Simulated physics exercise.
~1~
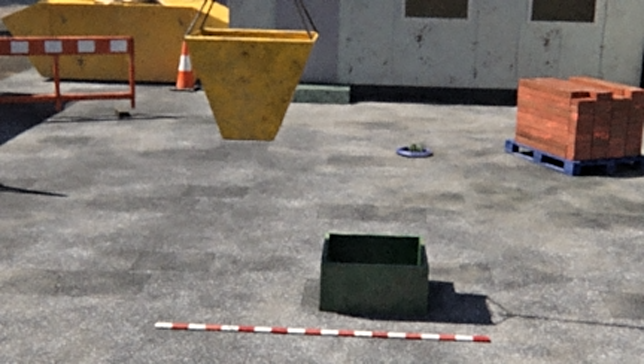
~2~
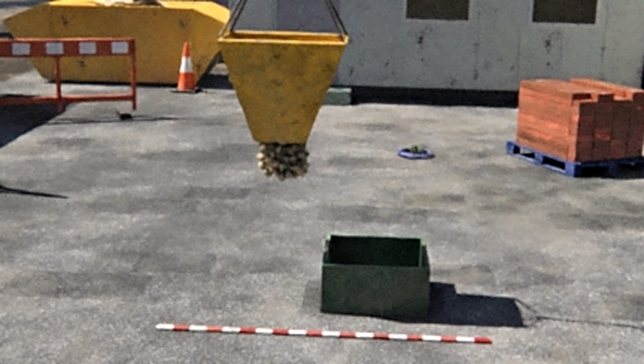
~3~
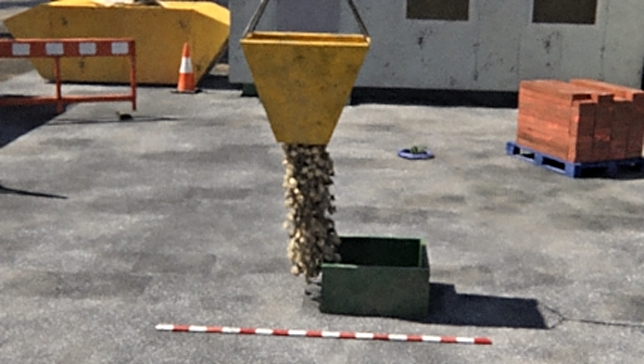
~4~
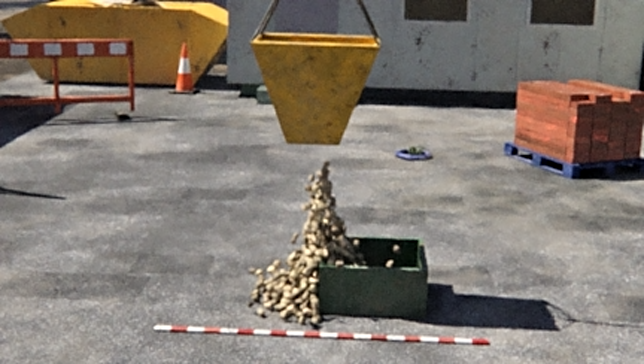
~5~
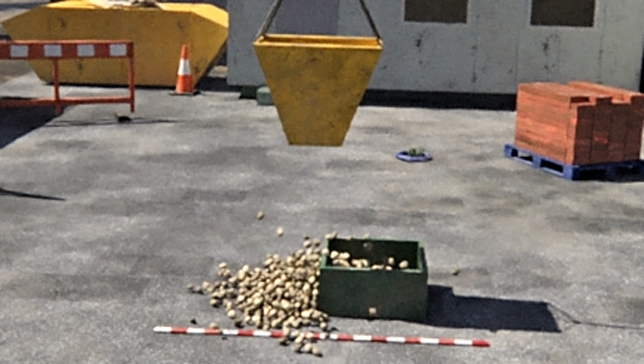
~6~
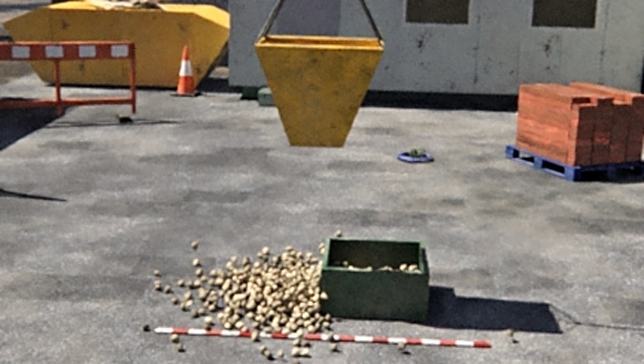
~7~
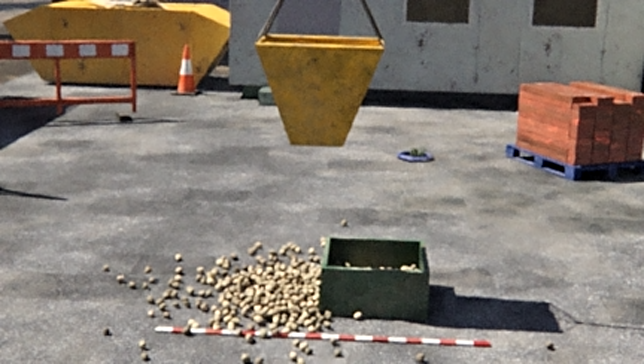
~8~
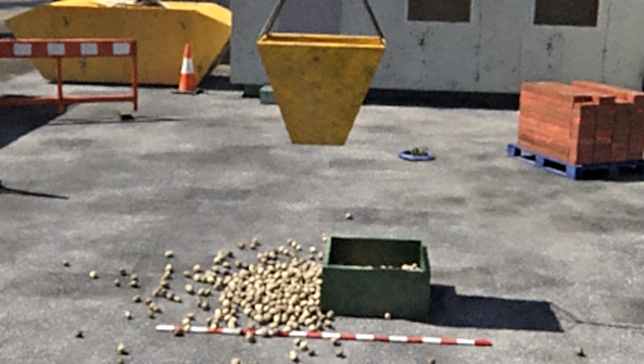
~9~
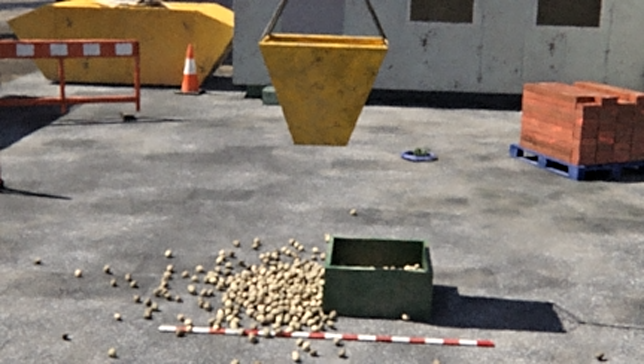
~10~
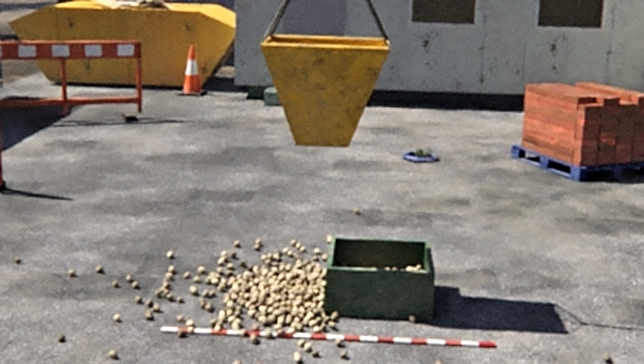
In a paved yard with a brick stack and an orange barrier, a yellow crane skip moves right and releases rounded cobbles from its base; many pile up and scatter left of a green bin, fewer land inside, and a few stray to the right as the empty skip hangs above.
